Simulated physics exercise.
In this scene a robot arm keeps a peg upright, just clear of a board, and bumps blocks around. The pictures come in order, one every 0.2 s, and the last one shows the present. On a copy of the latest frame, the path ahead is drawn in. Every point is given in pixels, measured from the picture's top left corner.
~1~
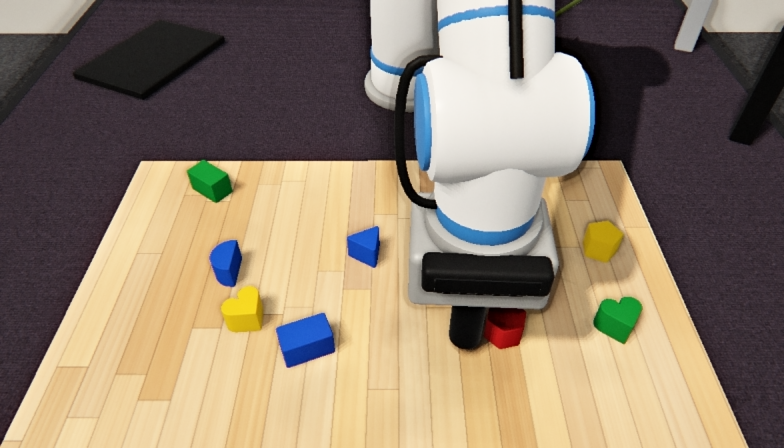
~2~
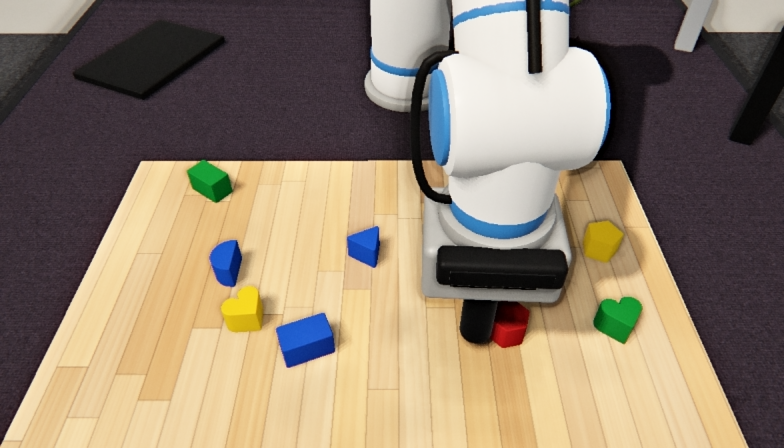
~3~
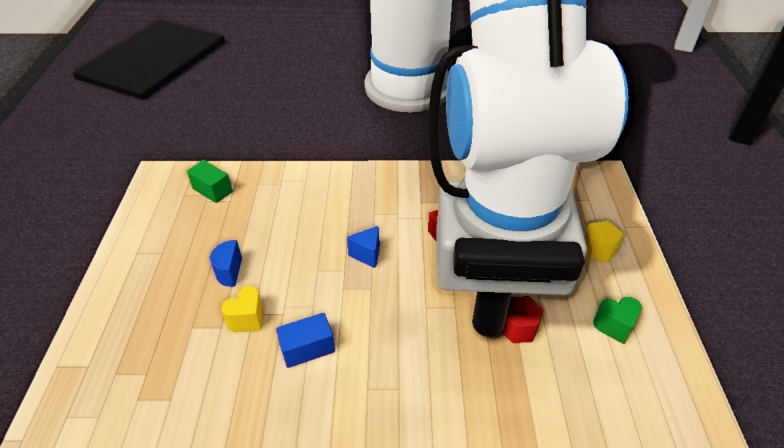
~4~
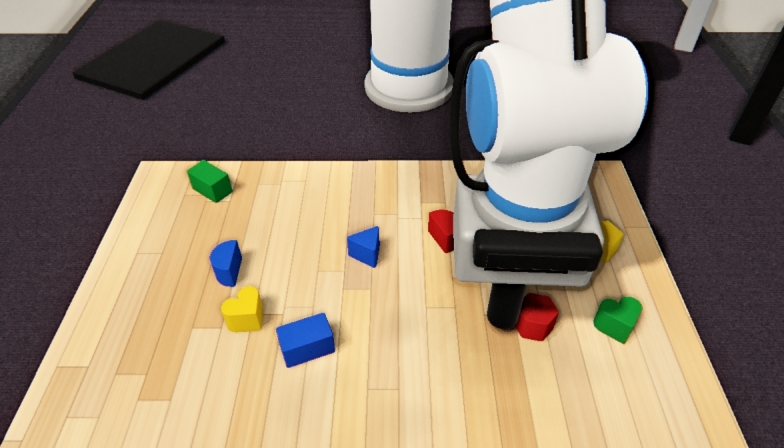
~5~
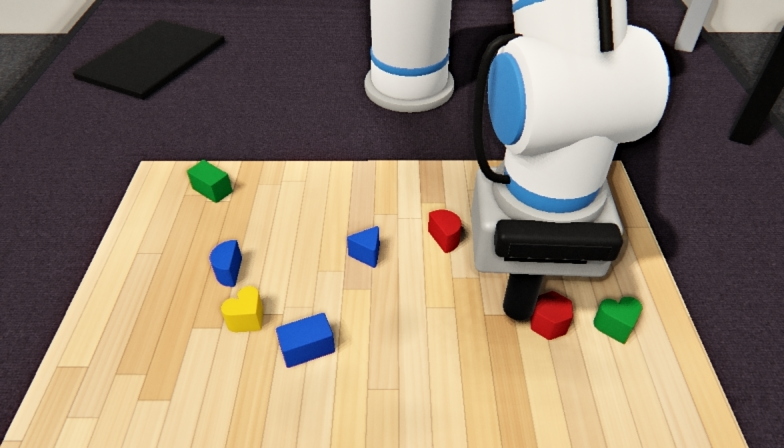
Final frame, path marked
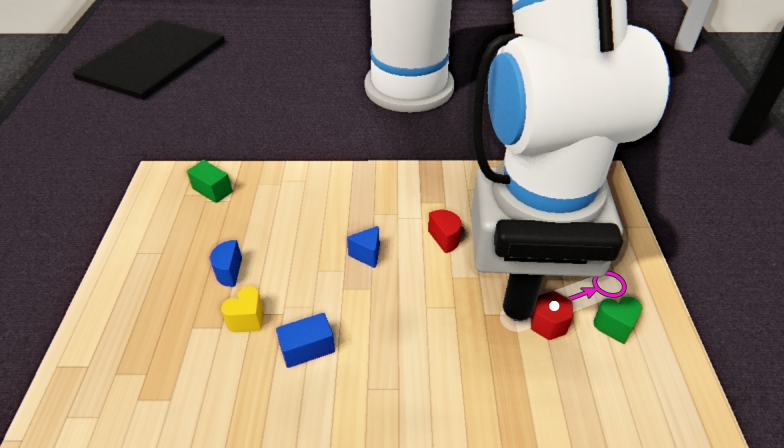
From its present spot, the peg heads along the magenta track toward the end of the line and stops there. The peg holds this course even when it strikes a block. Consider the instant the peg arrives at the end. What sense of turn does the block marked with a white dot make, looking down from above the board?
From overhead, the rotation is clockwise.
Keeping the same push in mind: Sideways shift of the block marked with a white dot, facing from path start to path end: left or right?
Slides right.
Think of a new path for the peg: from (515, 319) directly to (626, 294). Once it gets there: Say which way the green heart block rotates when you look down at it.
If we look at it from overhead, the green heart block pivots counter-clockwise.
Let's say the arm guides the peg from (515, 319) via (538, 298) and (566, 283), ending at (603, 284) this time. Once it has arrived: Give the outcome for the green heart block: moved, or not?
By the last moment, the green heart block will still be in its place.
Drawn move, straight from (515, 319) to (609, 284); the dot is on the red hexagonal block.
The first path, step by step. One third of the way, peg at (551, 297); red hexagonal block at (585, 307), turned 45° clockwise.
Two thirds of the way, peg at (583, 286); red hexagonal block at (589, 308), turned 55° clockwise; green heart block at (631, 311), turned 10° anticlockwise.
At the end, peg at (613, 275); red hexagonal block at (589, 308), turned 55° clockwise; yellow five-sided block still; green heart block at (631, 311), turned 10° anticlockwise.
